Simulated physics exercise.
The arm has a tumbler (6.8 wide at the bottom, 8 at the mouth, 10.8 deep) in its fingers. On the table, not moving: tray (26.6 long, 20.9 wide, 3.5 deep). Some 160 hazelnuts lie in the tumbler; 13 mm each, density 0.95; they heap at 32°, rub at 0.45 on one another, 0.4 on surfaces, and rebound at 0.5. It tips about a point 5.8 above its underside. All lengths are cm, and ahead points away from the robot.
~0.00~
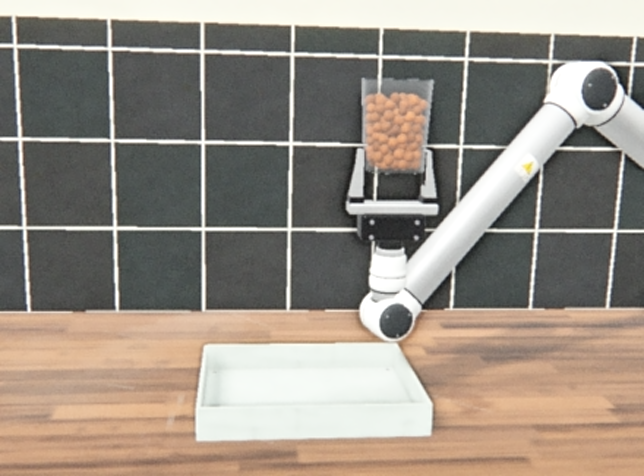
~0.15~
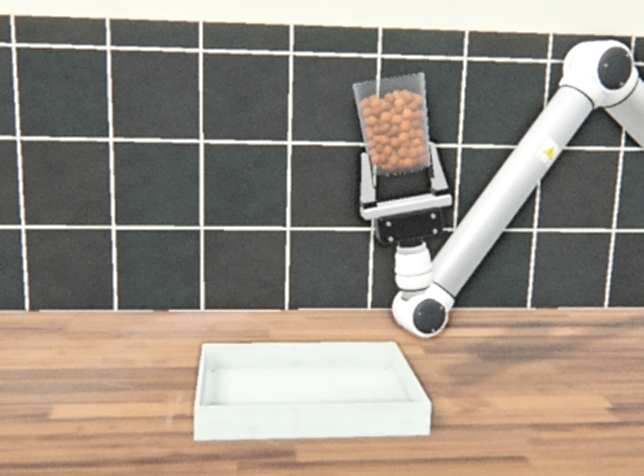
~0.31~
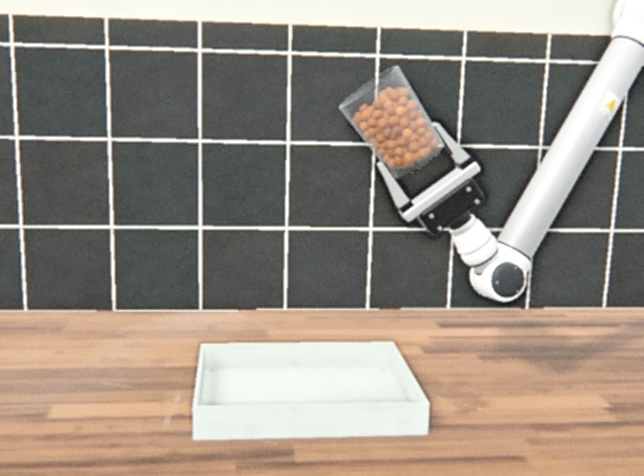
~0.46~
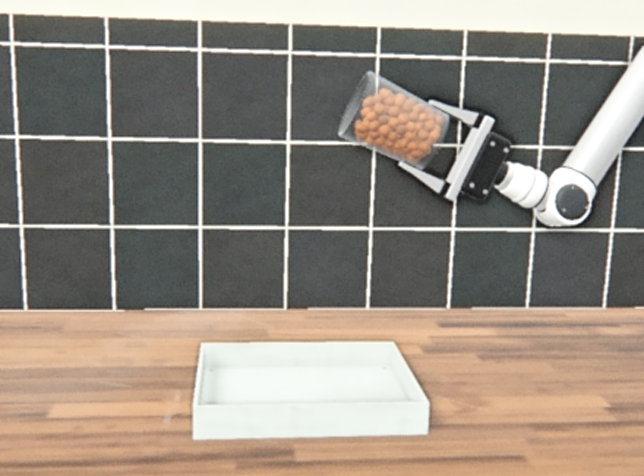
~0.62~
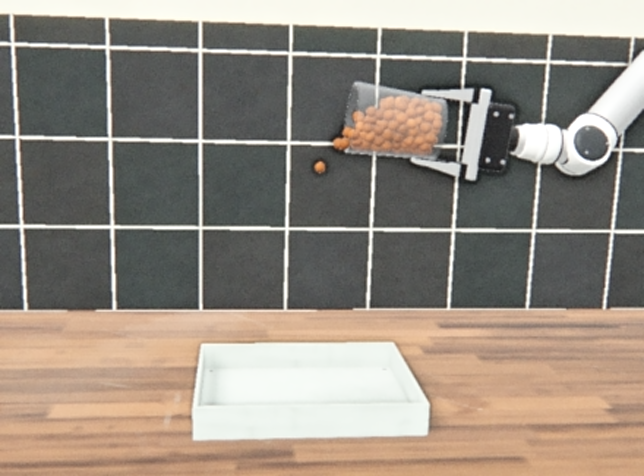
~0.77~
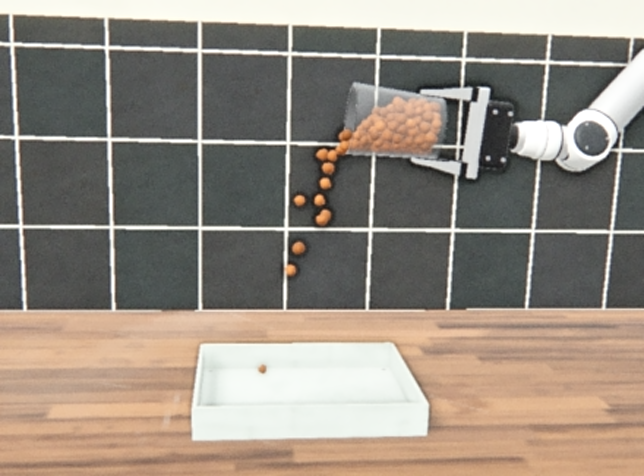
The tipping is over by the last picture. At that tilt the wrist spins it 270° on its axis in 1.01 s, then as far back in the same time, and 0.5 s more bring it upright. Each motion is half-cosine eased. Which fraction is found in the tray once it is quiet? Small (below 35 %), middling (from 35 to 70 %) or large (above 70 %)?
A middling share, from 35 to 70 %, ends in the tray.
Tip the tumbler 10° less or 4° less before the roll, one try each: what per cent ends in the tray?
About 25 and 45 per cent.
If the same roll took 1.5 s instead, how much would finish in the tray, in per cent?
In that case some 60 per cent.
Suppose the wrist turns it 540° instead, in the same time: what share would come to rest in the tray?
Then about 65 per cent.
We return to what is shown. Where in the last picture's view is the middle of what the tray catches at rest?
Around (267, 394).
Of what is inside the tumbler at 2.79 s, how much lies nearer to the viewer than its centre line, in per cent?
About 35 per cent.
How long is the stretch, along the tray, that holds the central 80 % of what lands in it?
Roughly 20 cm.
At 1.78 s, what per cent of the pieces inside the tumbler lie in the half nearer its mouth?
Some 40 per cent.
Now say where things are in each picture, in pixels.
The first picture shows tumbler middle at (395, 127), upright; upper third of the load around (396, 109), from x 370 to 425, top at y 100; 161 in the tumbler.
The second picture shows tumbler middle at (395, 126), tipped 11°; upper third of the load around (394, 108), from x 365 to 420, top at y 95.
The third picture shows tumbler middle at (395, 125), tipped 37°; upper third of the load around (391, 110), from x 360 to 435, top at y 95.
The fourth picture shows tumbler middle at (396, 124), tipped 66°; upper third of the load around (395, 110), from x 360 to 440, top at y 95.
The fifth picture shows tumbler middle at (396, 124), tipped 84°; upper third of the load around (407, 113), from x 320 to 435, top at y 100; 160 in the tumbler, 1 in flight or on a rim.
The sixth picture shows tumbler middle at (396, 124), tipped 85°; upper third of the load around (410, 116), from x 265 to 435, top at y 105; 150 in the tumbler, 1 in the tray, 10 in flight or on a rim.
After 1.78 s, tipped 85°, highest piece 38 above the table; 99 in the tumbler, 48 in the tray, 2 on the table or floor, 12 in flight or on a rim.
After 2.79 s, tipped 85°, highest piece 37 above the table; 85 in the tray, 70 in the tumbler, 2 on the table or floor, 4 in flight or on a rim.
After 3.49 s, upright, highest piece 36 above the table; 92 in the tray, 67 in the tumbler, 2 on the table or floor.
After 4.19 s, upright, highest piece 36 above the table; 92 in the tray, 67 in the tumbler, 2 on the table or floor.
At rest, 92 in the tray, 67 in the tumbler, 2 on the table or floor. That is 57 % in the tray.
